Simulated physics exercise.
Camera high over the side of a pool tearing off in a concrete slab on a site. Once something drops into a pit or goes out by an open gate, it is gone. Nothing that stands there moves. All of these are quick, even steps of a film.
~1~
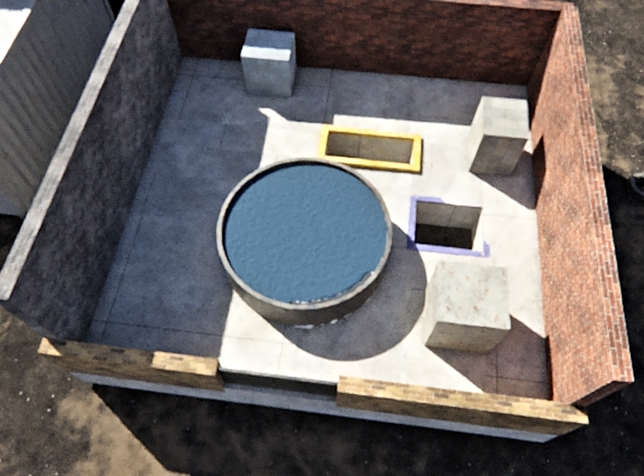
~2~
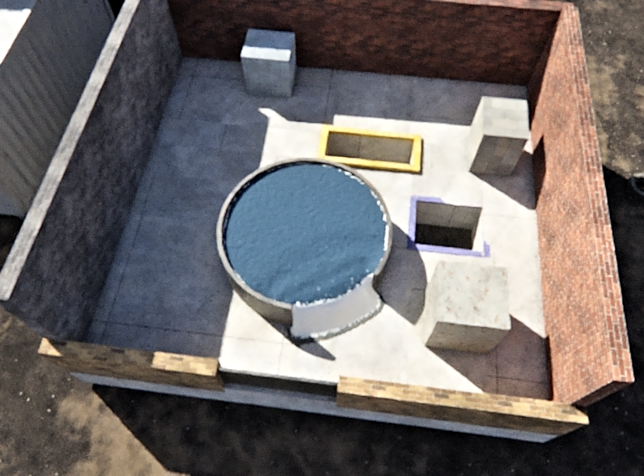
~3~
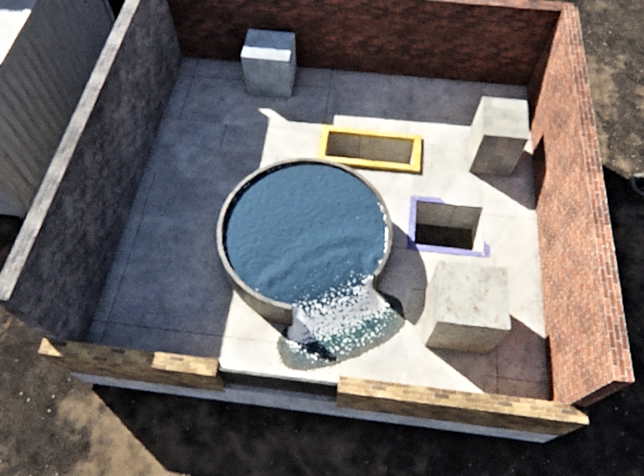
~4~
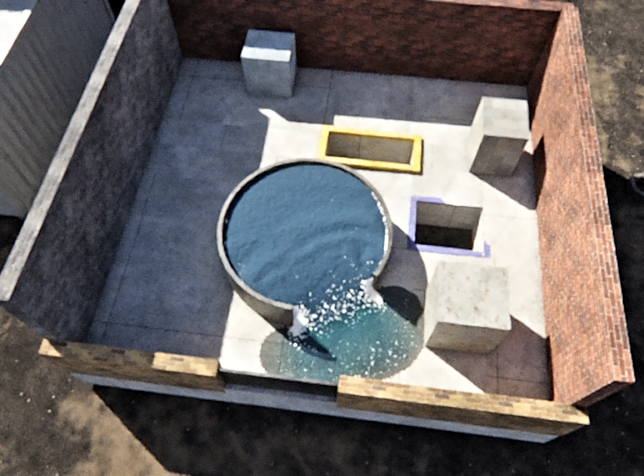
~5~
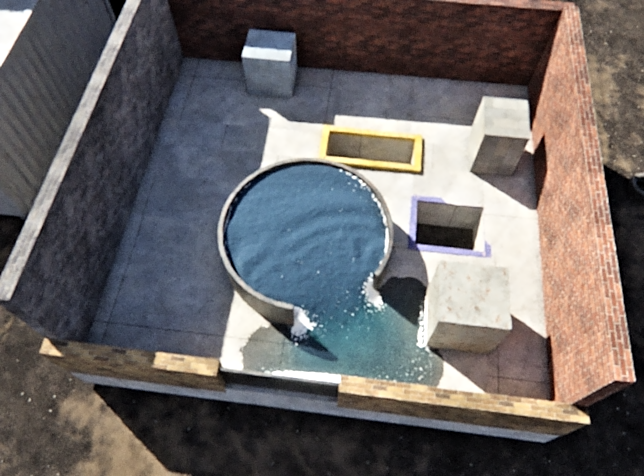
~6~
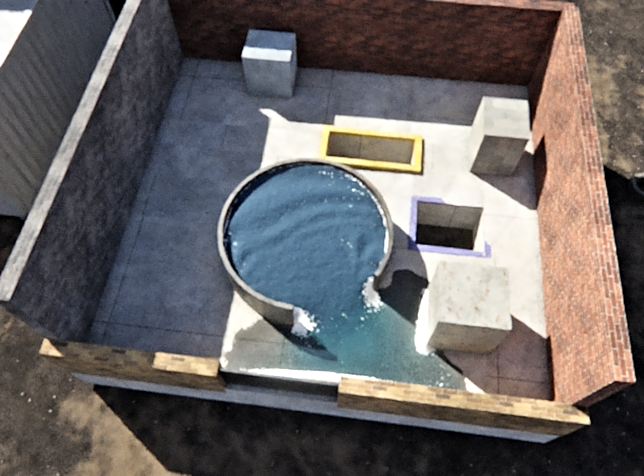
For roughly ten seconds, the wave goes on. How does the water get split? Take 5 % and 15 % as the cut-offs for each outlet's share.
My prediction: The gate will take below five per cent; the blue pit will take beyond fifteen per cent; the yellow pit will take below five per cent.
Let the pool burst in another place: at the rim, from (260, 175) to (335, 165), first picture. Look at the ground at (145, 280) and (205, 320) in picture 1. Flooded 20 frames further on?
First point: Unwetted; second point: Unwetted.
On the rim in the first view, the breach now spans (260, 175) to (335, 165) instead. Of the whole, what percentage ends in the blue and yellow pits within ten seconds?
Estimates in per cent: Blue 8, yellow 8.
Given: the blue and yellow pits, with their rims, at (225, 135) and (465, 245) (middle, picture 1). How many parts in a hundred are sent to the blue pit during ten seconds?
Roughly 8 per cent ends up in the blue pit.
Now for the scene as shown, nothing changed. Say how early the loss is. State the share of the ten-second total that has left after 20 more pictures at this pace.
Log: Around 15 %, estimated.
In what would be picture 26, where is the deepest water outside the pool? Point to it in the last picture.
I'd go with (506, 408) as the deepest place.
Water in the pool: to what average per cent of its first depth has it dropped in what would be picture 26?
Estimate: Close to 44 %.
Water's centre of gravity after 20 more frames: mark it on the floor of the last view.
That comes out near (345, 291).
A moment on, water covers 15 % of the floor; the gate 0 %, the blue pit 0 %, the yellow pit 0 %.
Next, water covers 30 % of the floor; the gate 0 %, the blue pit 0 %, the yellow pit 0 %.
Then, water covers 50 % of the floor; the gate 0 %, the blue pit 3 %, the yellow pit 0 %.
Later, water covers 85 % of the floor; the gate 0 %, the blue pit 12 %, the yellow pit 0 %.
In the end, water covers 100 % of the floor; the gate 0 %, the blue pit 22 %, the yellow pit 0 %.
